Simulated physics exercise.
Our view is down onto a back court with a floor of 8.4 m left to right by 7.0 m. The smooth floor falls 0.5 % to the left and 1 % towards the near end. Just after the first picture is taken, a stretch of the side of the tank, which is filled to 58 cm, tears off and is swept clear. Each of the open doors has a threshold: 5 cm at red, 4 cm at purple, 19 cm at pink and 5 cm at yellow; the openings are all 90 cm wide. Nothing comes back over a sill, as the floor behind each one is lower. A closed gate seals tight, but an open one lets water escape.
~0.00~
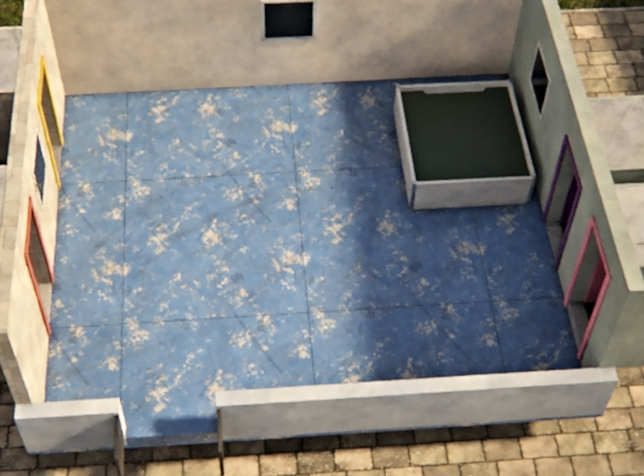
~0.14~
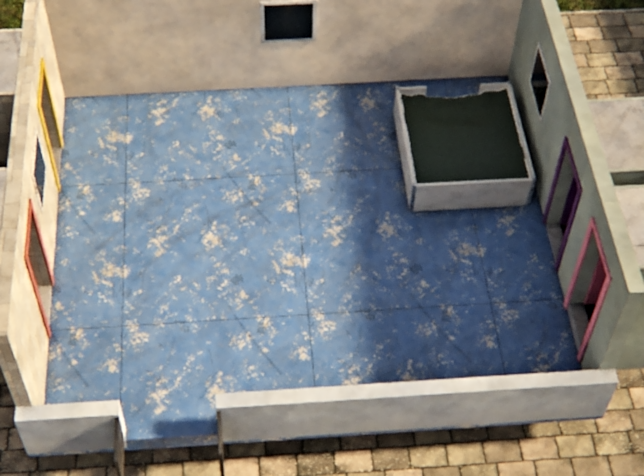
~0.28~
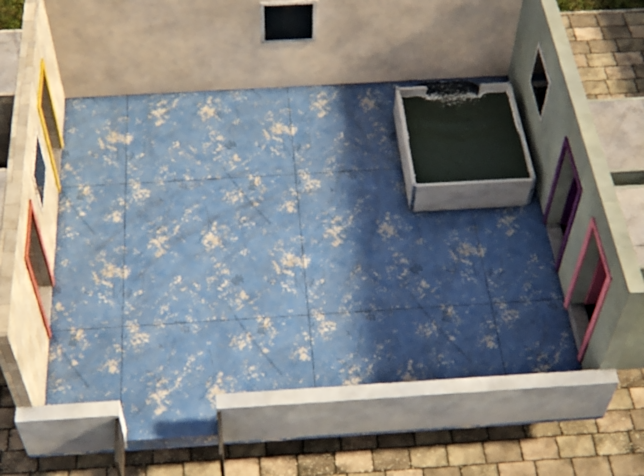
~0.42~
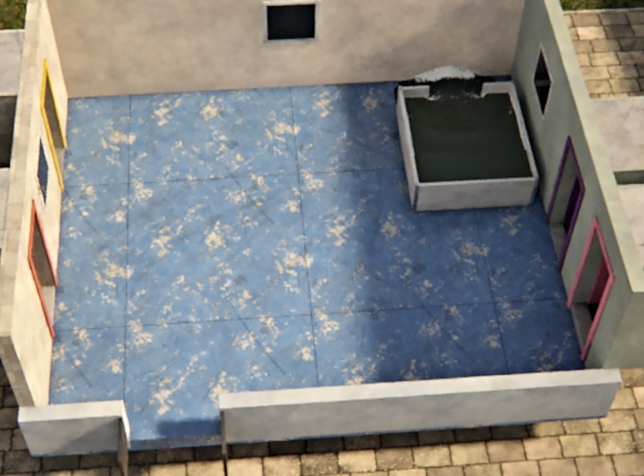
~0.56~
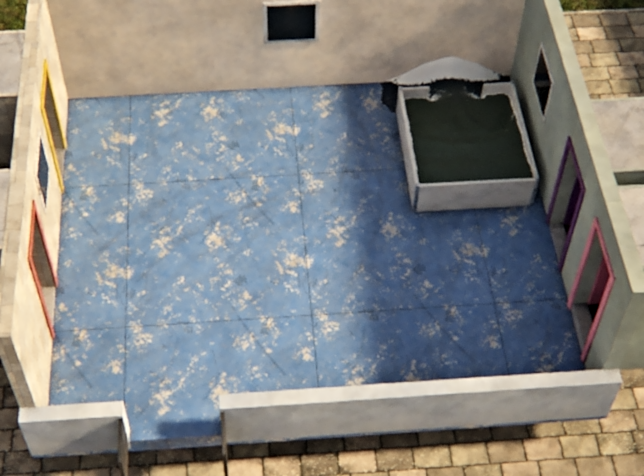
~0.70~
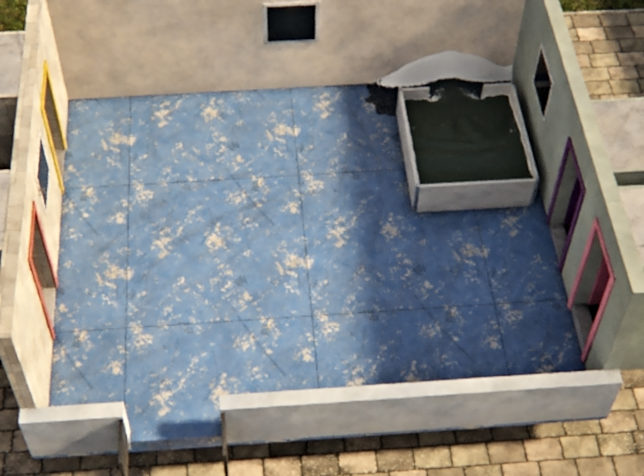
Water breaking out through the far side of a dark-filled tank and spreading behind it on a blue-floored walled court.
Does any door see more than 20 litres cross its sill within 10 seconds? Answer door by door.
Taking each door, the red door does not; the purple door does not; the pink door does not; the yellow door does.
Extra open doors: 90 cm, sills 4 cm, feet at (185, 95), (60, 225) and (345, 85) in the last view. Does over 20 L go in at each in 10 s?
Per doorway, in order: Insufficient / sufficient / sufficient.
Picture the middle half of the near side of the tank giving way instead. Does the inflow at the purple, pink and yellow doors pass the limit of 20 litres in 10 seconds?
Then purple would come out on the high side, pink on the low side and yellow on the low side.
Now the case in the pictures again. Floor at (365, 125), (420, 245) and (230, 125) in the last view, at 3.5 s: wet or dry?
Listed in sequence, the spots are drenched, bone dry and drenched.
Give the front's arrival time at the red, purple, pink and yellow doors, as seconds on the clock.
Red: 5.0 s; purple: 2.0 s; pink: 2.6 s; yellow: 3.6 s.
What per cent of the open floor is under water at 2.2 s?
Roughly 15 percent.
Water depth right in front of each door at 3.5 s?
Depth readings (cm): Red = 0; purple = 5; pink = 2; yellow = 0.
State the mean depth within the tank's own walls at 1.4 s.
Some 43 cm.
After 1.4 s water covers 5 % of the floor and is deepest (50 cm) near (507, 81); red door not reached, purple door not reached, pink door not reached, yellow door not reached.
After 2.2 s water covers 15 % of the floor and is deepest (43 cm) near (451, 84); red door not reached, purple door 5 cm at the sill, 0 L in, pink door not reached, yellow door not reached.
After 3.5 s water covers 40 % of the floor and is deepest (28 cm) near (451, 84); red door not reached, purple door 5 cm at the sill, 2 L in, pink door 2 cm at the sill, 0 L in, yellow door not reached.
After 6.0 s water covers 60 % of the floor and is deepest (21 cm) near (441, 85); red door 6 cm at the sill, 0 L in, purple door 3 cm at the sill, 3 L in, pink door 1 cm at the sill, 0 L in, yellow door 10 cm at the sill, 32 L in.
After 10.0 s water covers 75 % of the floor and is deepest (14 cm) near (441, 85); red door 5 cm at the sill, 2 L in, purple door 2 cm at the sill, 4 L in, pink door 2 cm at the sill, 0 L in, yellow door 7 cm at the sill, 64 L in.
